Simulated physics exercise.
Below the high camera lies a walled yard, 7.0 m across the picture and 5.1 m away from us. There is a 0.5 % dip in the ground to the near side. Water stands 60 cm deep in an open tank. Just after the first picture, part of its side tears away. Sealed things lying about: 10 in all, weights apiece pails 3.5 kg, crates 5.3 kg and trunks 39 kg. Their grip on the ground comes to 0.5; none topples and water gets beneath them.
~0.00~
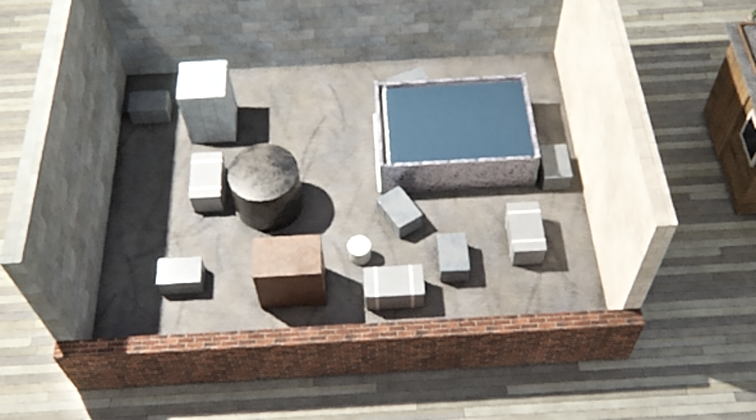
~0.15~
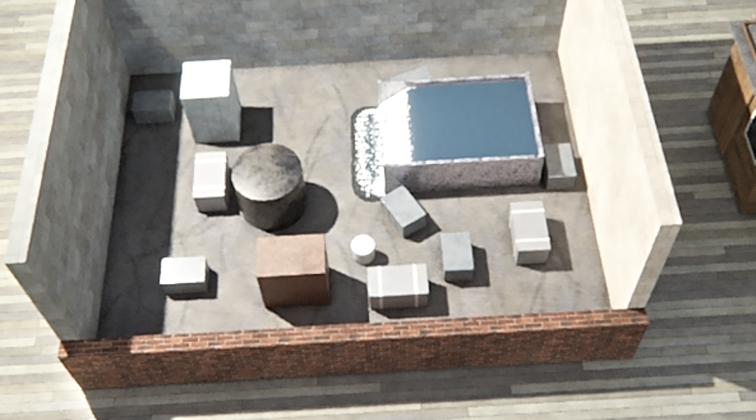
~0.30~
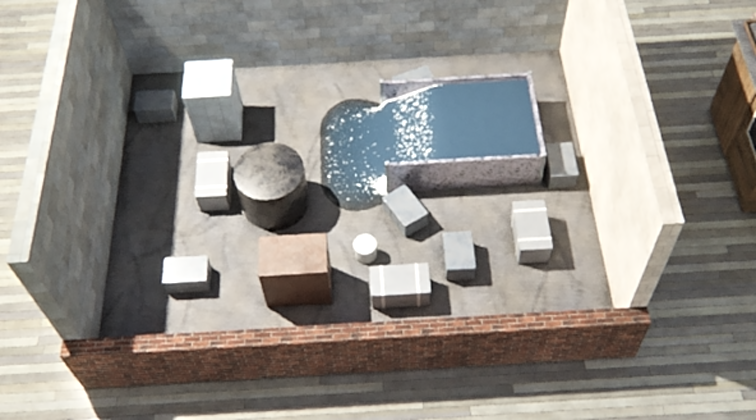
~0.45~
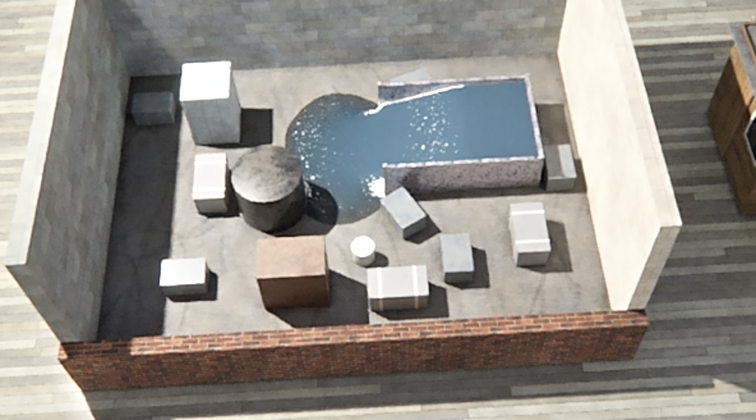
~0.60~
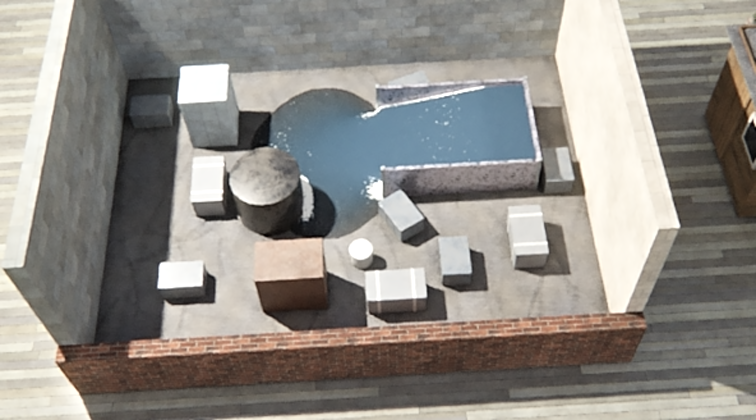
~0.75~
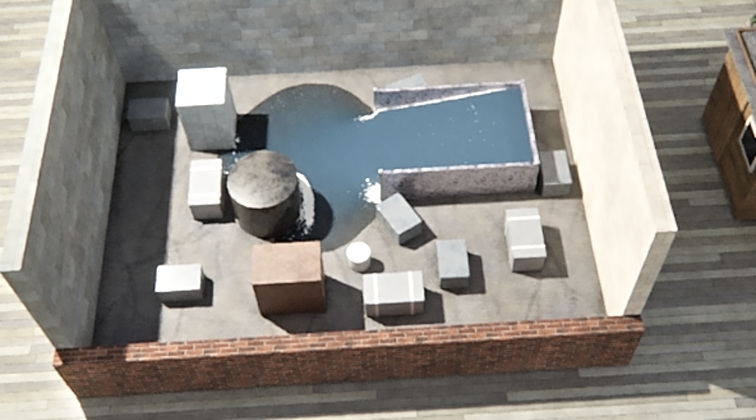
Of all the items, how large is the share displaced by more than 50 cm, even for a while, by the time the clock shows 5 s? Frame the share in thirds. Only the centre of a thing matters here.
That comes to from one to two thirds.
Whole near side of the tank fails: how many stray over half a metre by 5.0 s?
That would give 7.
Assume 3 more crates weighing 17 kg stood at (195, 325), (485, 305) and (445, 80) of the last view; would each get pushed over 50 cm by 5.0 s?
First stays inside, second stays inside, third stays inside.
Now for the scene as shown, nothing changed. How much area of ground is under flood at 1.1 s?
That flooded area is roughly 11.0 m2.
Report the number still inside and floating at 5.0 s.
At that time the total is 4.
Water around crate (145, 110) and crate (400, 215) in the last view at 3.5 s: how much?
Some 13 cm at the first, some 1 cm at the second.
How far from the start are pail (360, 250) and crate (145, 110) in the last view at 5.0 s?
Respectively, 40 centimetres and 150 centimetres.
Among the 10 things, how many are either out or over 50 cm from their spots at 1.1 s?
The number by then is 0.
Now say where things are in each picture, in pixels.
A pail at (359, 245), on the bottom; a crate at (399, 206), on the bottom; 3.3 m2 under water; 0 of 10 have shifted, in the first frame.
A pail at (363, 245), on the bottom; a crate at (403, 206), on the bottom; 4.1 m2 under water; 0 of 10 have shifted, in the second frame.
A pail at (365, 244), on the bottom; a crate at (405, 205), on the bottom; 5.1 m2 under water; 0 of 10 have shifted, in the third frame.
A pail at (363, 246) rests on the ground; a crate at (403, 207), on the bottom; 6.4 m2 under water; 0 of 10 have shifted, in the fourth frame.
A pail at (361, 249) rests on the ground; a crate at (401, 210) rests on the ground; water covers 7.5 m2; 0 of 10 have shifted, in the fifth frame.
A pail at (359, 252), on the bottom; a crate at (399, 213), on the bottom; 8.7 m2 under water; 0 of 10 have shifted, in the sixth frame.
After 1.1 s 0 of 10 are over 50 cm from their spots; 0 afloat.
After 2.2 s 0 of 10 are over 50 cm from their spots; 0 afloat.
After 3.5 s 2 of 10 are over 50 cm from their spots; 2 afloat.
After 5.0 s 5 of 10 are over 50 cm from their spots, and 5 have been at some point; 4 afloat.
